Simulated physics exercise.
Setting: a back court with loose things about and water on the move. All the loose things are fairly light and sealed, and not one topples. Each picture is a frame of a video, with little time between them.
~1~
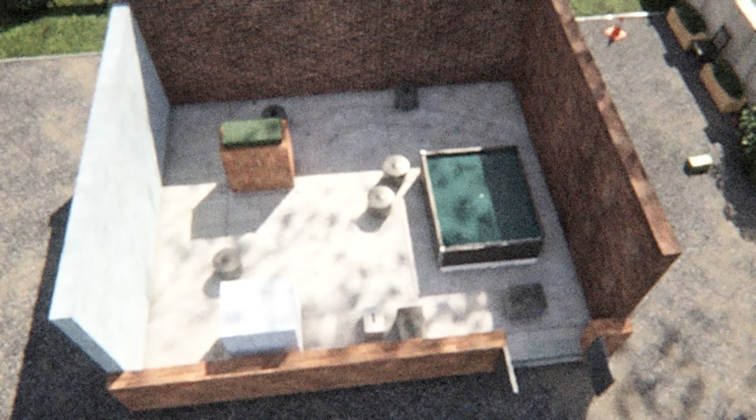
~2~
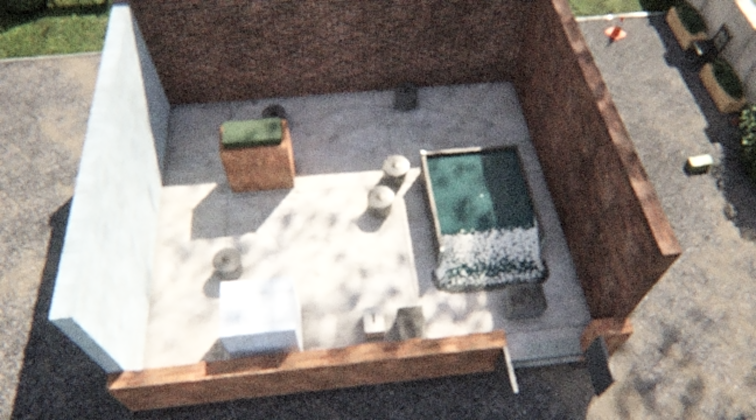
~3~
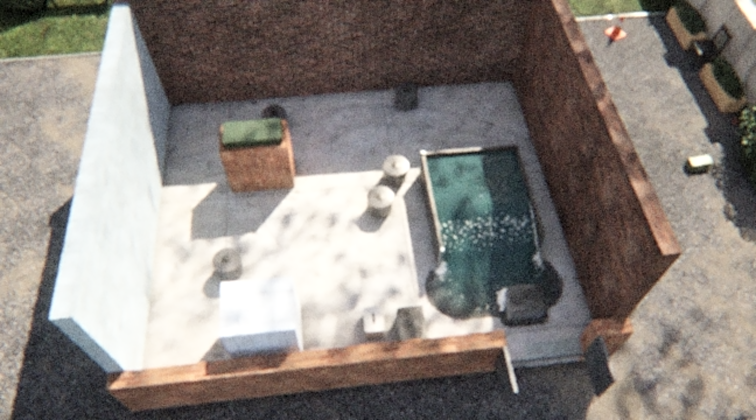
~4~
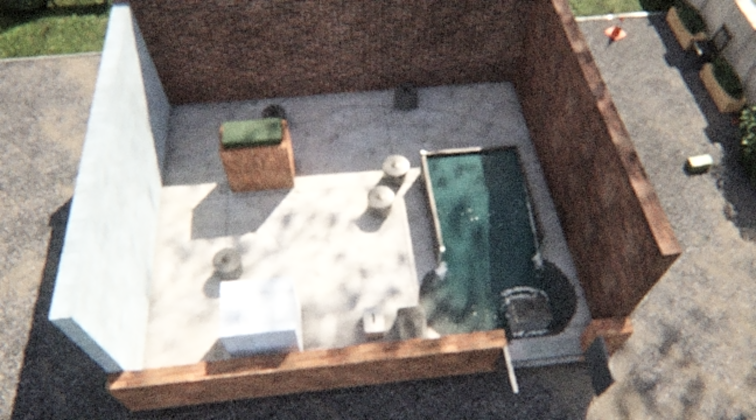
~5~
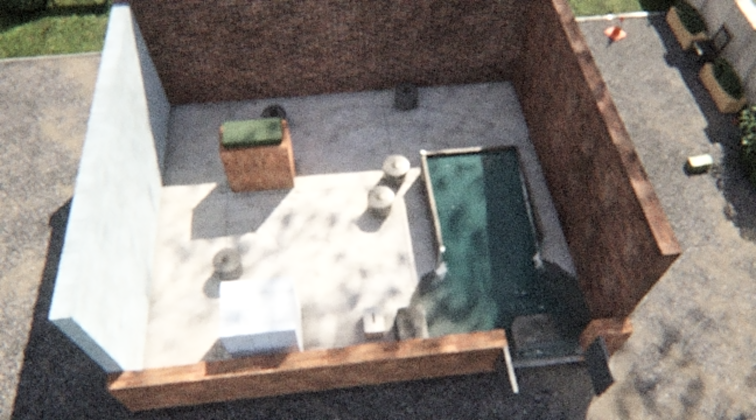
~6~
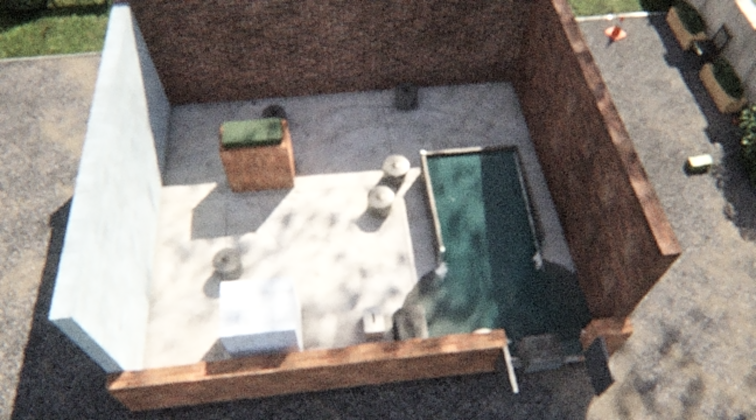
Green water surging from the near side of a raised pool in a brick-walled court, spreading and pushing a dark chest toward the gateway.
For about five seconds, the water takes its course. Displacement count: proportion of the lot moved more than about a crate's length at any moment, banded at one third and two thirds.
Within the middle band.
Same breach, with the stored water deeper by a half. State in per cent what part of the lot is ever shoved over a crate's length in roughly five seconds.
40 per cent or so.
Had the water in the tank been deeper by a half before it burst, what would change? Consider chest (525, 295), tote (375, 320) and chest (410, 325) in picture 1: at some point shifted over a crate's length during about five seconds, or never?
Order as given: Displaced that much; displaced that much; displaced that much.
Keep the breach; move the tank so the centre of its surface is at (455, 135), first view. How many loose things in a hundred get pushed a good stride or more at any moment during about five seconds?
Roughly 40 per cent.
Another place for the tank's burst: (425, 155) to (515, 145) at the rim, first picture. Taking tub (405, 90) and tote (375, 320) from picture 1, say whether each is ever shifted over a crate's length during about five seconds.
Going one by one, the first made the full stretch and the second stopped short.
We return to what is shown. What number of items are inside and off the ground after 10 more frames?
The answer is 0.
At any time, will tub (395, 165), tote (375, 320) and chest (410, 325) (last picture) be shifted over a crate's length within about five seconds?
Here's how it goes one after another: Remained close, traveled a good way and traveled a good way.
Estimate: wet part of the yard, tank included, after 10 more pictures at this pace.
I'd put it near 25 percent.
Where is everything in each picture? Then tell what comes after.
The first frame shows a chest at (527, 296) rests on the ground; a tub at (395, 165) rests on the ground; 0 of 8 have shifted.
The second frame shows a chest at (527, 296) rests on the ground; a tub at (395, 165), on the bottom; 0 of 8 have shifted.
The third frame shows a chest at (527, 297) rests on the ground; a tub at (395, 165), on the bottom; 0 of 8 have shifted.
The fourth frame shows a chest at (531, 309), on the bottom, close to its start; a tub at (395, 165) rests on the ground; 1 of 8 have shifted.
The fifth frame shows a chest at (537, 328) rests on the ground, a stride from its start; a tub at (395, 165), on the bottom; 1 of 8 have shifted.
The sixth frame shows a chest at (544, 348) rests on the ground, a stride from its start; a tub at (395, 165) rests on the ground; 1 of 8 have shifted.
A moment on, 1 of 8 are well off their spots; 0 afloat.
Next, 3 of 8 are well off their spots; 0 afloat.
Later, 3 of 8 are well off their spots; 0 afloat.
In the end, 3 of 8 are well off their spots, and 3 have been at some point; 0 afloat.
